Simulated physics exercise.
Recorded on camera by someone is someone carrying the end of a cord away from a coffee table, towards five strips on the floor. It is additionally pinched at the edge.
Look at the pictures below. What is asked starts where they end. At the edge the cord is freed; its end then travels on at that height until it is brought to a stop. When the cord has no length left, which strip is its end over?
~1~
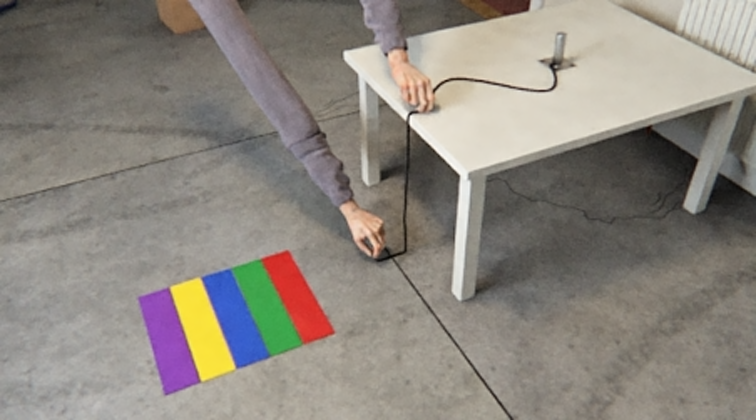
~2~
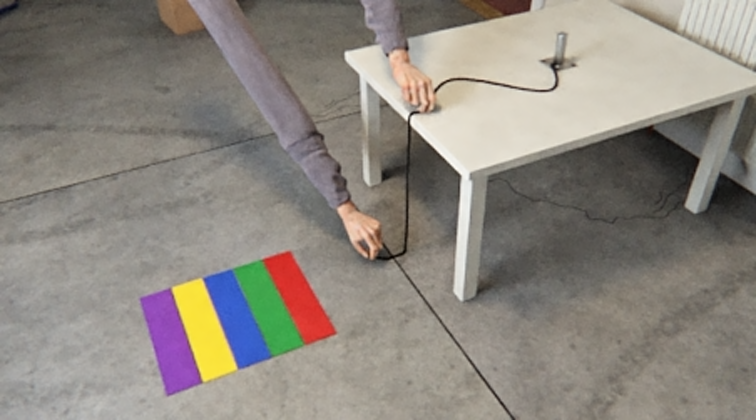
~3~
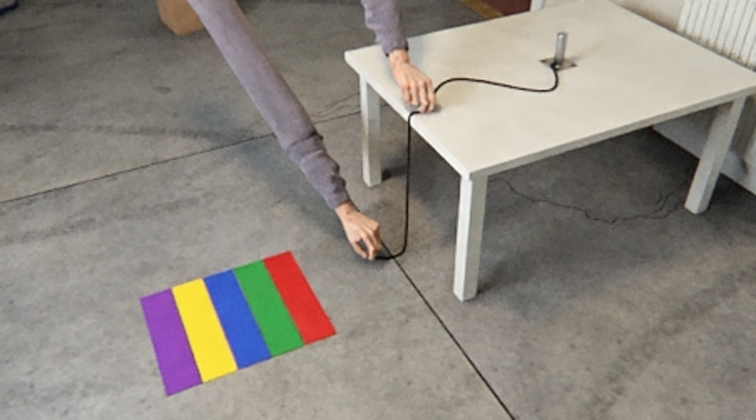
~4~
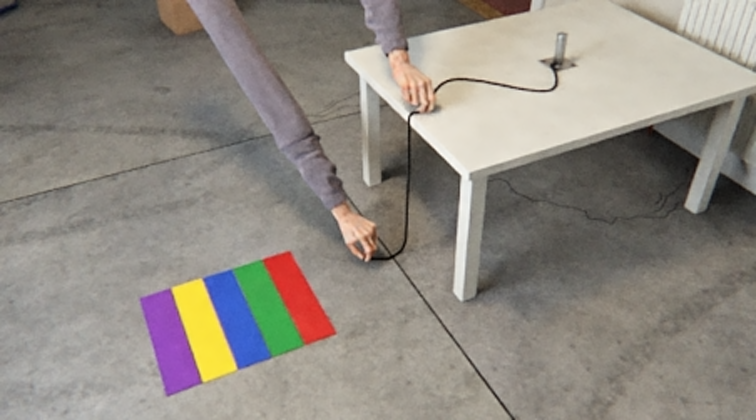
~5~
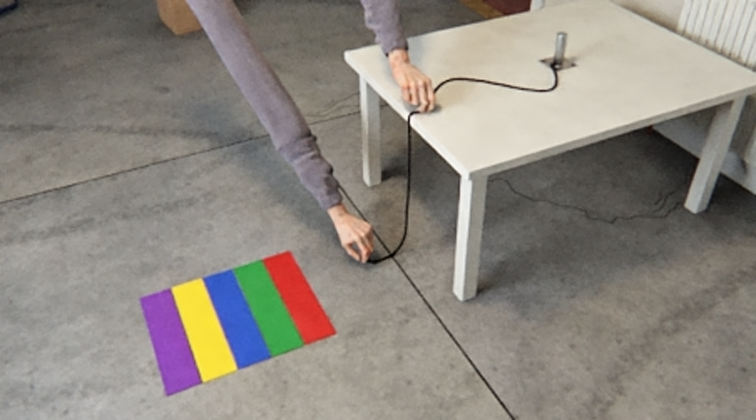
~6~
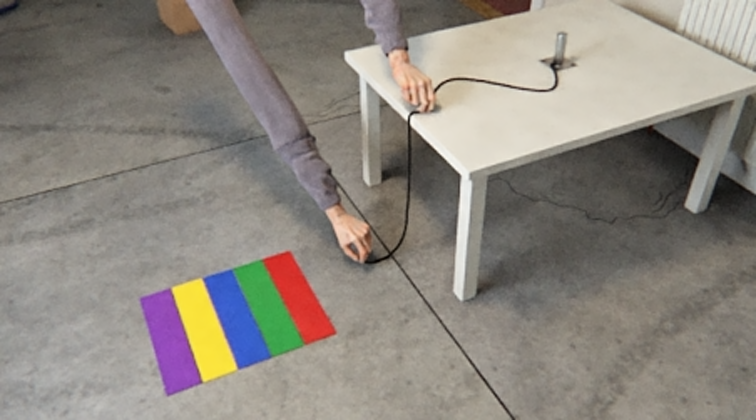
The yellow strip.
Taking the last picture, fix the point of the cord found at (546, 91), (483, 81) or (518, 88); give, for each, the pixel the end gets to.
About (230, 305), (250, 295) and (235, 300).
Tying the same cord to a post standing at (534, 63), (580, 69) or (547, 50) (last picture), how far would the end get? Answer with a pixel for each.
In pixels, the answers are (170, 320), (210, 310) and (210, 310).
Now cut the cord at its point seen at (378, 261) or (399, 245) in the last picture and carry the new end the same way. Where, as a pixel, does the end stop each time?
The first cut gives (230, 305) and the second gives (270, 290).
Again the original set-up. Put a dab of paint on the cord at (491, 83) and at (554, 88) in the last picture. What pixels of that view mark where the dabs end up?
In that view they reach (460, 94) and (513, 77).
A little later, end near (257, 293); over green.
Next, end near (218, 306); over blue.
When it is tight, end near (195, 314); over yellow. It gets as far as the yellow strip.
